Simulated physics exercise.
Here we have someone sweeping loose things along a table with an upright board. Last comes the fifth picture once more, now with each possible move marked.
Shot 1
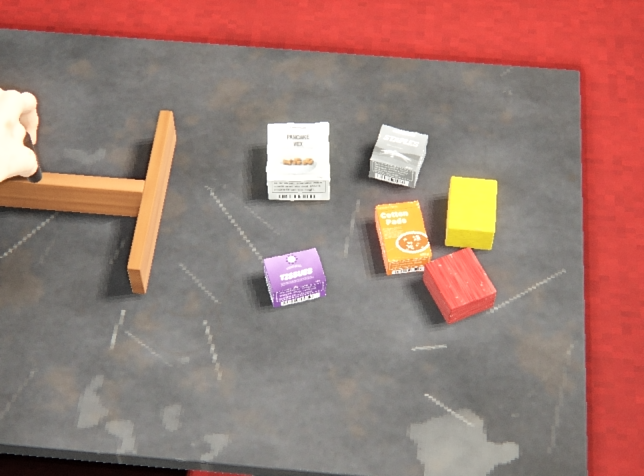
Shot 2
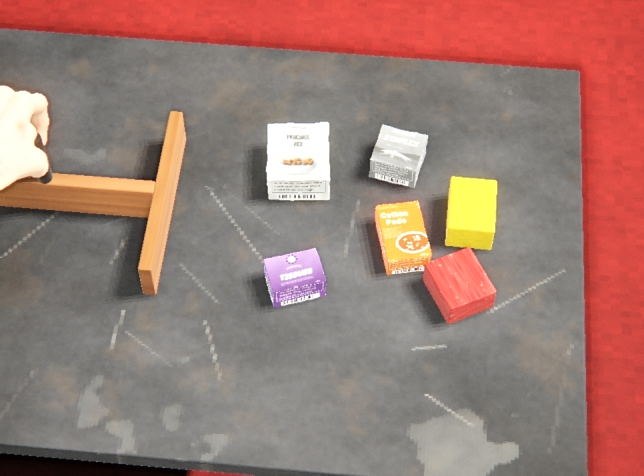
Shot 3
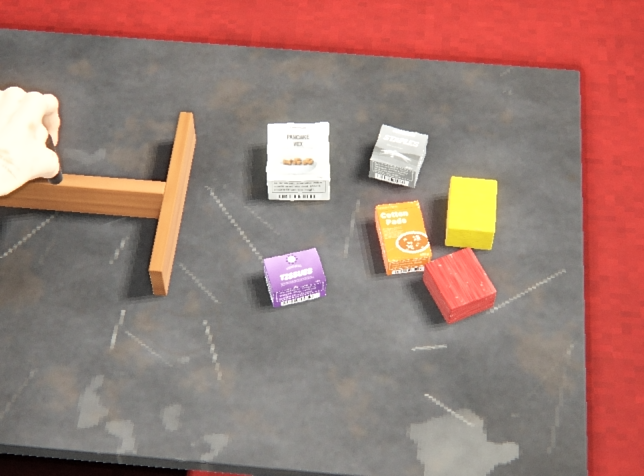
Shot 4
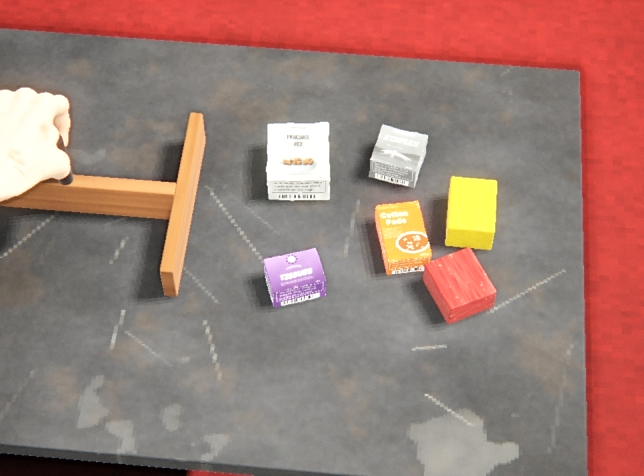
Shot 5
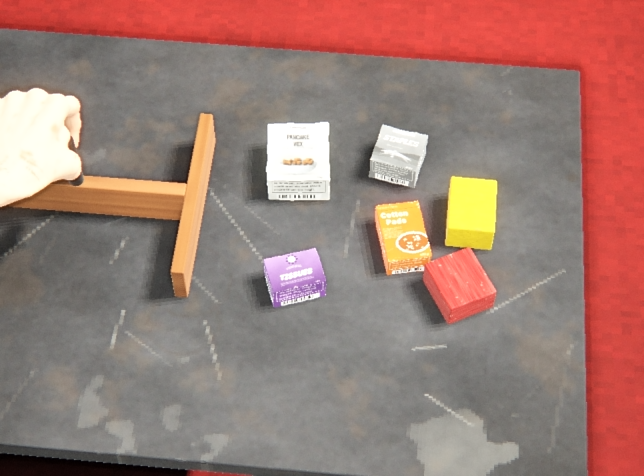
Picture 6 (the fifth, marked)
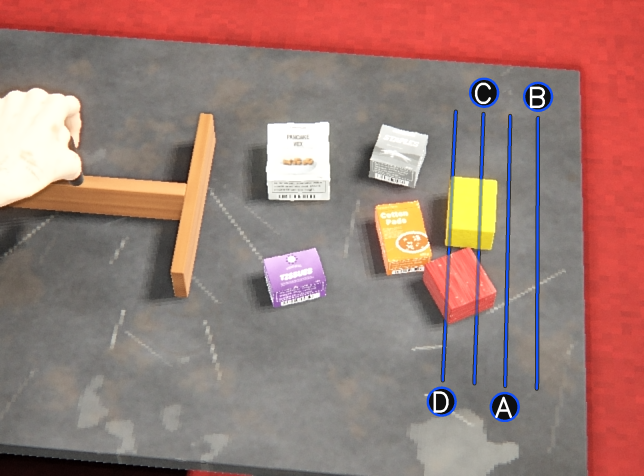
A dark, scuffed tabletop with pale scratches lies against a red background, seen from above at a slight angle. A pale hand grips a wooden T-shaped board at the left, while white, grey, yellow, orange, red and purple boxes and blocks sit toward the centre and right. The hand slides the board steadily a short way right, touching none of them, as the camera stays still.
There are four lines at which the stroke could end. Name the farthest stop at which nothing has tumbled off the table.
Nothing falls up to C.
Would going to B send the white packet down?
No.
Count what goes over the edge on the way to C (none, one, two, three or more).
The count is none.
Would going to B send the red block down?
Yes.
On the marked copy, A at (508, 242); B at (538, 244); C at (479, 239); D at (450, 237).
With C. Early on, board (294, 198); white packet (339, 166); purple box (322, 287).
Further on, board (399, 206); grey box (495, 162); yellow block (490, 218).
At the end, board (478, 212); grey box (570, 168); yellow block (562, 229); nothing has fallen.
As for the rest, A drops the grey box, red block and yellow block; B drops the grey box, red block and yellow block; D is safe but short.
